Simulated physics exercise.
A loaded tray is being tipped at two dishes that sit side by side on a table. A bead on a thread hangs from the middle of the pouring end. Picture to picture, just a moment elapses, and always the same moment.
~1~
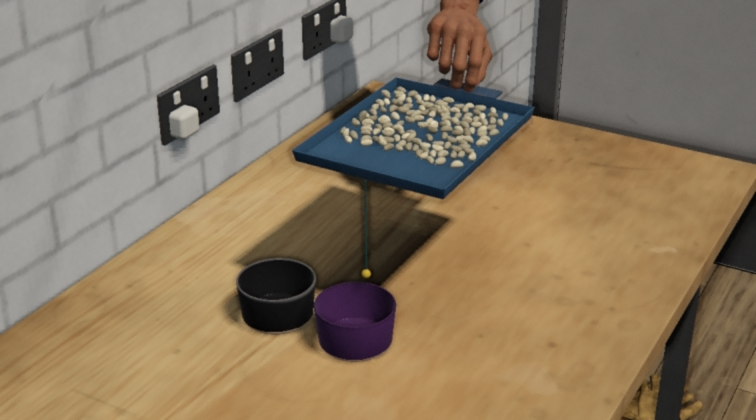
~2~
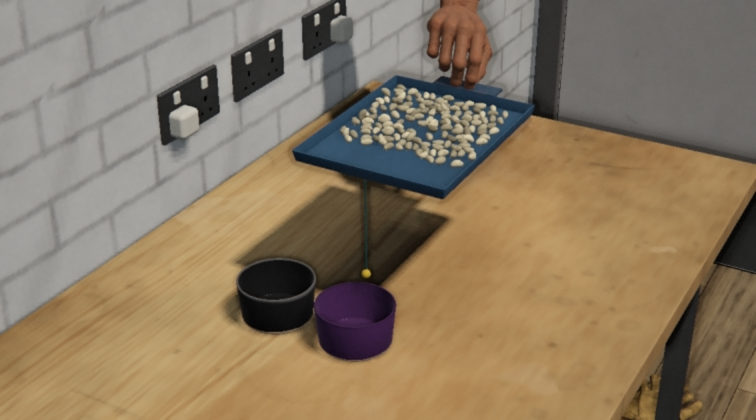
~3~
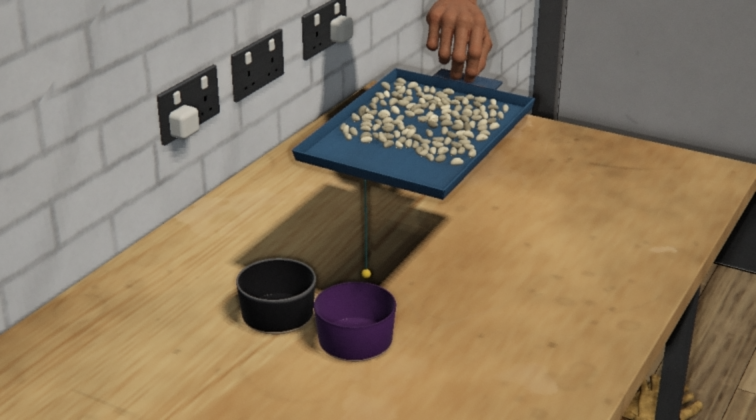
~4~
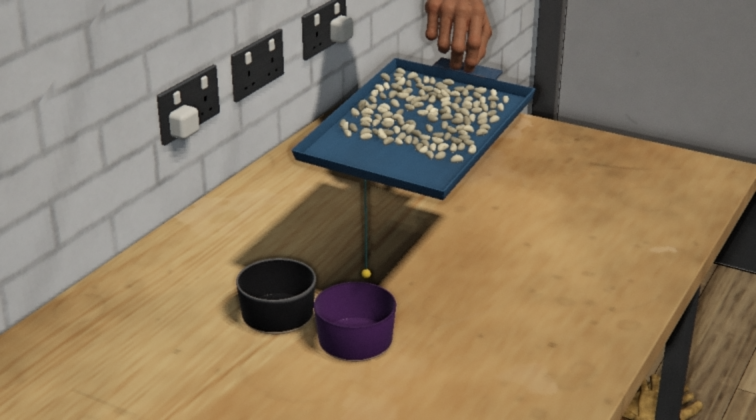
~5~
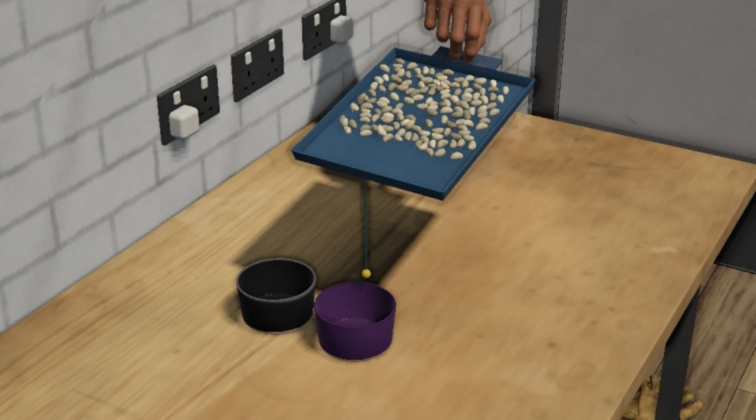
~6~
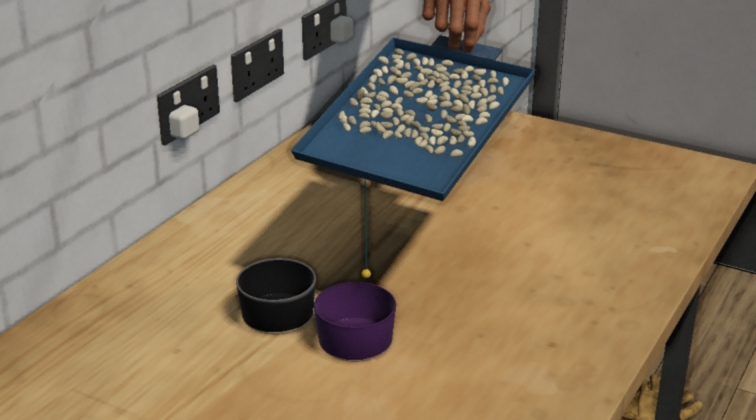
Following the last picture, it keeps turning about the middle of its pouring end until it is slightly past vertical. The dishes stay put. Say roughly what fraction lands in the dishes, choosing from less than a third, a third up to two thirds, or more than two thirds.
I would say a third up to two thirds.
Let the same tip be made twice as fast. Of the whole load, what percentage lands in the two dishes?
About 40 %.
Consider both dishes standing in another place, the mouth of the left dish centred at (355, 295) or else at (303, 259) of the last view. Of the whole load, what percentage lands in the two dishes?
Trial 1 60%, trial 2 0%.
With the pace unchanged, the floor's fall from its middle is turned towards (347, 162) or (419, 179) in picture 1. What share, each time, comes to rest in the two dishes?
First case about 60 percent; second case about 10 percent.
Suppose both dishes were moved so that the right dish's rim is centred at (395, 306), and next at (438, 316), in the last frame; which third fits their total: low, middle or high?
At the first place in the middle band, at the second between a third and two thirds.
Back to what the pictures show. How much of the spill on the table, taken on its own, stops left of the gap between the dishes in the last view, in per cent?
Roughly 20 %.
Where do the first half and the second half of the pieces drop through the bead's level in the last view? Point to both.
First near (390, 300), later near (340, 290).
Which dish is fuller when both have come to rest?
I'd say the right-side one takes it.
Soon, tray tipped steeply; nearly all on the tray; a small part in the air.
A while on, tray tipped right over; most on the tray; a small part in the right dish; a stray few in the left dish; a small part outside both; a small part in the air.
Towards the end, tray tipped past a quarter turn; about a third in the right dish; a small part in the left dish; about half outside both.
Finally, tray tipped past a quarter turn; about a third in the right dish; a small part in the left dish; about half outside both.
